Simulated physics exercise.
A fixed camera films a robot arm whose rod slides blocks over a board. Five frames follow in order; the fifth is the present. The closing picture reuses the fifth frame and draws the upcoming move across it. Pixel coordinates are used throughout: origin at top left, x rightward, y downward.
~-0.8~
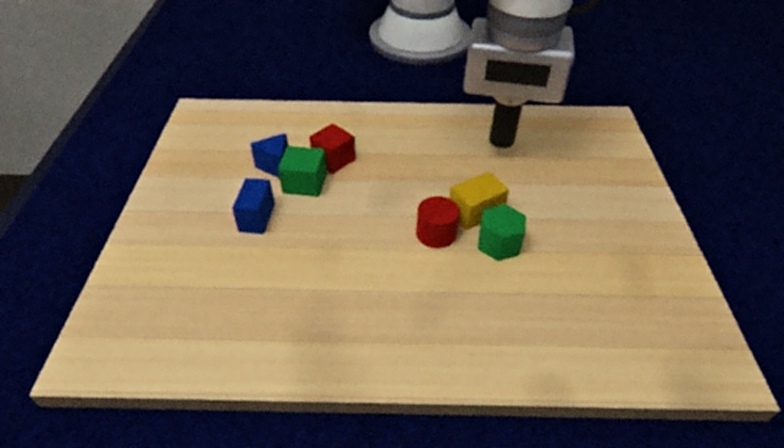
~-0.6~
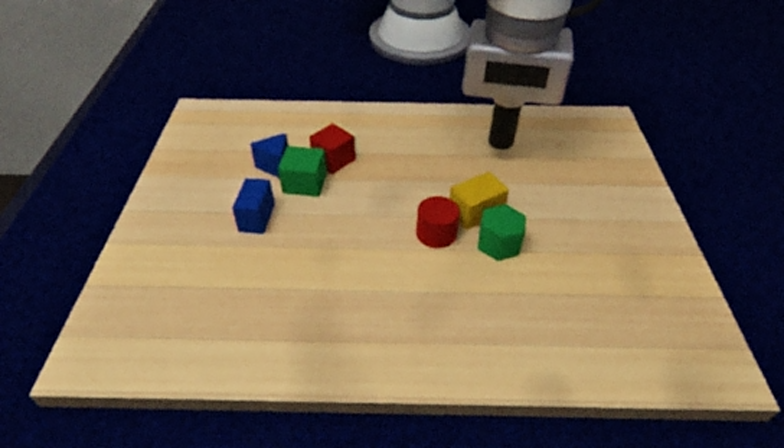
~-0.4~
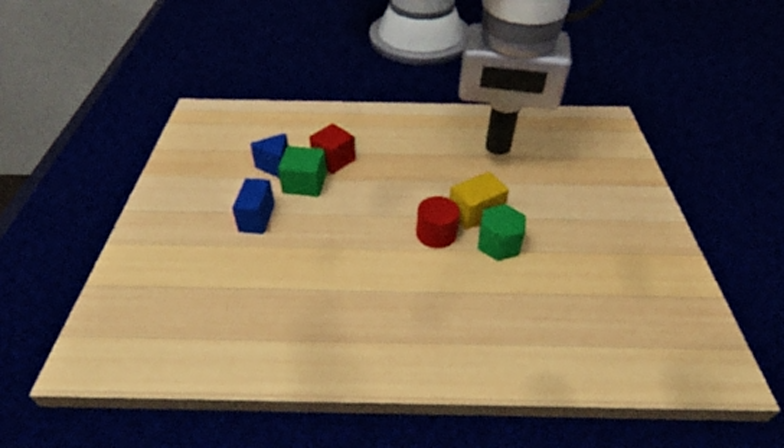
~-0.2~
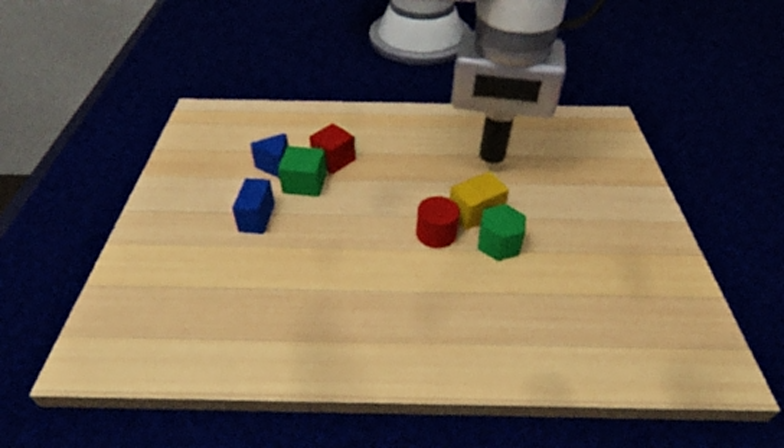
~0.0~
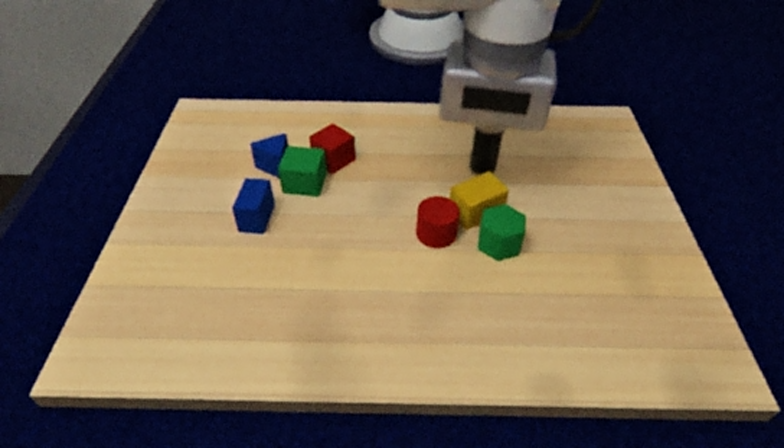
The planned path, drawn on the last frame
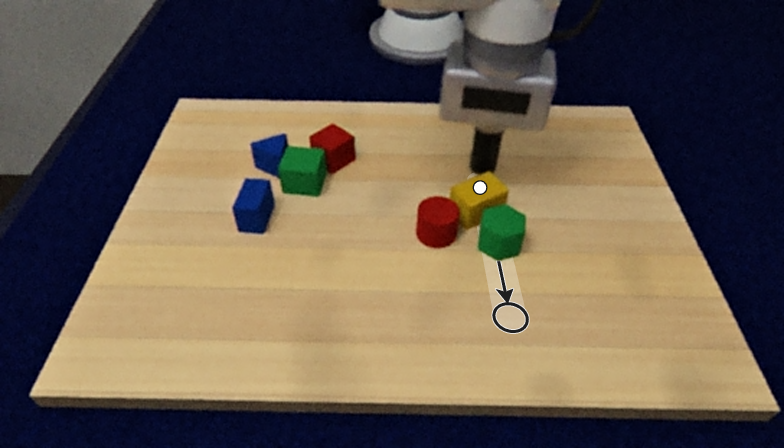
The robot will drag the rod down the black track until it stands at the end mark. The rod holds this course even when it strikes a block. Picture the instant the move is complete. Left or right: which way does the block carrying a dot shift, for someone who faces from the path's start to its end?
It moves off to the right.
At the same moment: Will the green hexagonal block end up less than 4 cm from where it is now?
In short: No.
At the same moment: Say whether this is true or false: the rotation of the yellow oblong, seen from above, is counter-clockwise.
False.
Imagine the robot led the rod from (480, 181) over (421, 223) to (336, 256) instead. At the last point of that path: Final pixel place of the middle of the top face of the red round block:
Around pixel (423, 231).
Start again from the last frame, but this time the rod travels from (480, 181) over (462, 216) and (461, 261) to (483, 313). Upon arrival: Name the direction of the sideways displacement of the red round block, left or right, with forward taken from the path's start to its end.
The answer is right.
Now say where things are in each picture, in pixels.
The first picture shows tip of the rod (502, 141), middles of tops, red round block (439, 209), yellow oblong (480, 188), green hexagonal block (504, 219).
The second picture shows rod (501, 142), nothing pushed.
The third picture shows rod (498, 147), nothing pushed.
The fourth picture shows rod (492, 156), nothing pushed.
The fifth picture shows rod (483, 167), red round block (439, 209), yellow oblong (480, 188), green hexagonal block (504, 219).
The line goes straight from (480, 181) to (511, 317); the dot is on the yellow oblong.
What follows on the original path. One third of the way, rod (492, 206); red round block (430, 215); yellow oblong (478, 216), turned 35° clockwise; green hexagonal block (503, 250).
Two thirds of the way, rod (503, 252); red round block (427, 215); yellow oblong (470, 242), turned 105° clockwise; green hexagonal block (497, 278), turned 60° anticlockwise.
At the end, rod (514, 305); red round block (427, 215); yellow oblong (468, 243), turned 110° clockwise; green hexagonal block (490, 321), turned 30° anticlockwise.
